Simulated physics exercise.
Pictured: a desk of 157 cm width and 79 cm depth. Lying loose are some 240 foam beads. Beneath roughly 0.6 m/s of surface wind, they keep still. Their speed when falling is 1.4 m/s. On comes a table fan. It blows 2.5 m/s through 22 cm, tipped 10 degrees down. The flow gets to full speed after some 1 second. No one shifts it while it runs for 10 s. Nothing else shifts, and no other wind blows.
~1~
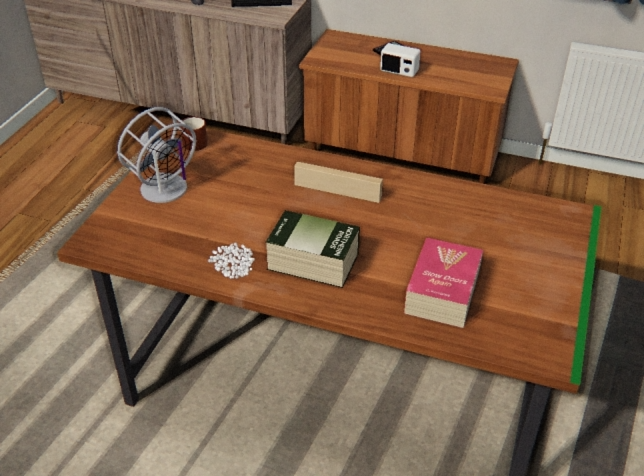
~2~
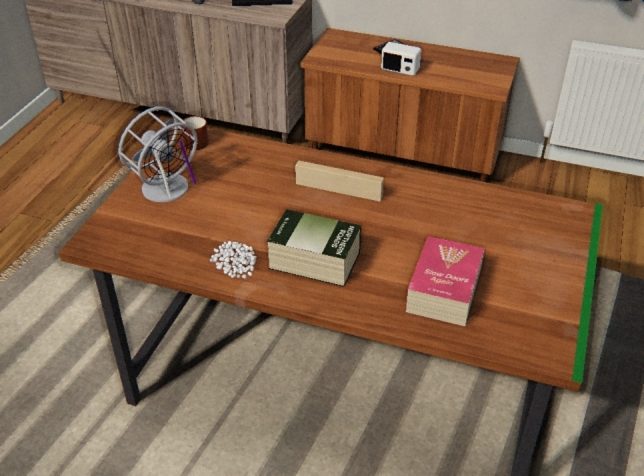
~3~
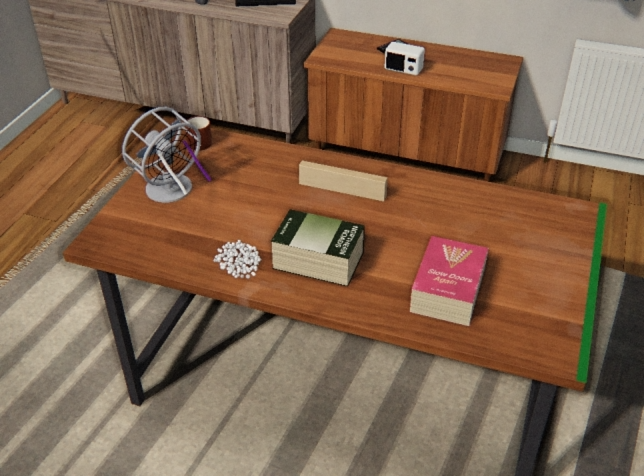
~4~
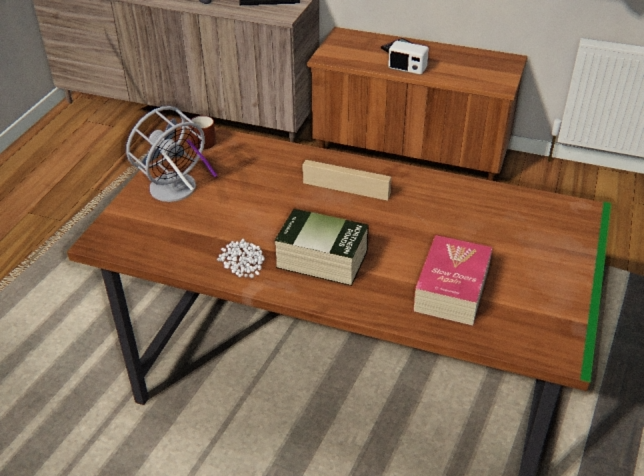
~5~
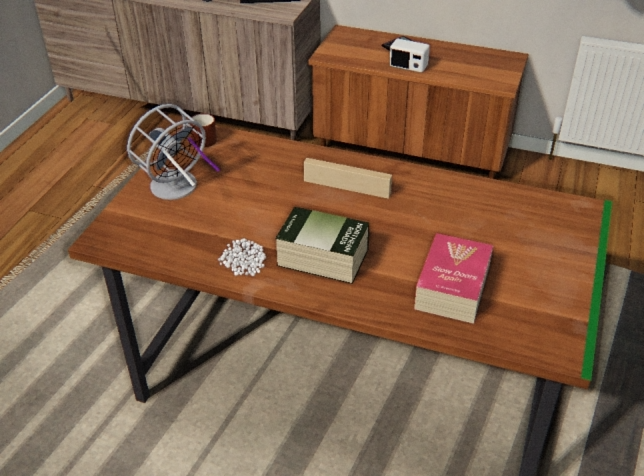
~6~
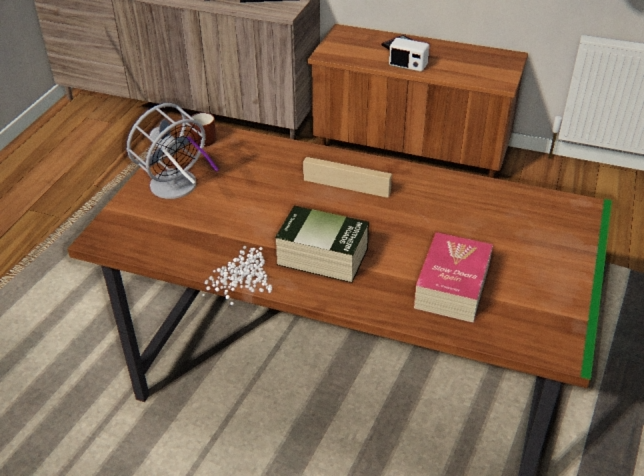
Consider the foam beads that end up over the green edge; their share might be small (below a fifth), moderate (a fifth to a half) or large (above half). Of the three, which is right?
The share is small.
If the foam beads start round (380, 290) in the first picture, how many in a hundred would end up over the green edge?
I'd expect around 0 percent of them to end up there.
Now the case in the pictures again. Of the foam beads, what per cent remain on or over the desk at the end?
Roughly 0 in a hundred.
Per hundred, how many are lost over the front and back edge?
About 100 % front, about 0 % back.
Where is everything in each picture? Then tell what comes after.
In the first picture, the middle of the foam beads is near (232, 261), none has stirred yet and the mouth of the table fan is at (158, 147).
In the second picture, the middle of the foam beads is near (234, 260), none has stirred yet and the green edge is centred on (594, 283).
In the third picture, the middle of the foam beads is near (238, 260), none has stirred yet, the top of a book is at (318, 233) and the top of a board is at (343, 171).
In the fourth picture, the middle of the foam beads is near (242, 260) and none has stirred yet.
In the fifth picture, the middle of the foam beads is near (243, 258), the farthest in sight from the table fan is at (253, 275) and about 5 % have left their places.
In the sixth picture, the middle of the foam beads is near (244, 273), the farthest in sight from the table fan is at (270, 292) and about 95 % have left their places.
Then, 1.0 s after the last picture the count stands so, 0 % are over the green edge.
Then, 2.2 s after the last picture the count stands so, 0 % are over the green edge.
Then, 4.6 s after the last picture the count stands so, 0 % are over the green edge.
Then, 9.1 s after the last picture, at the end, 0 % are over the green edge.
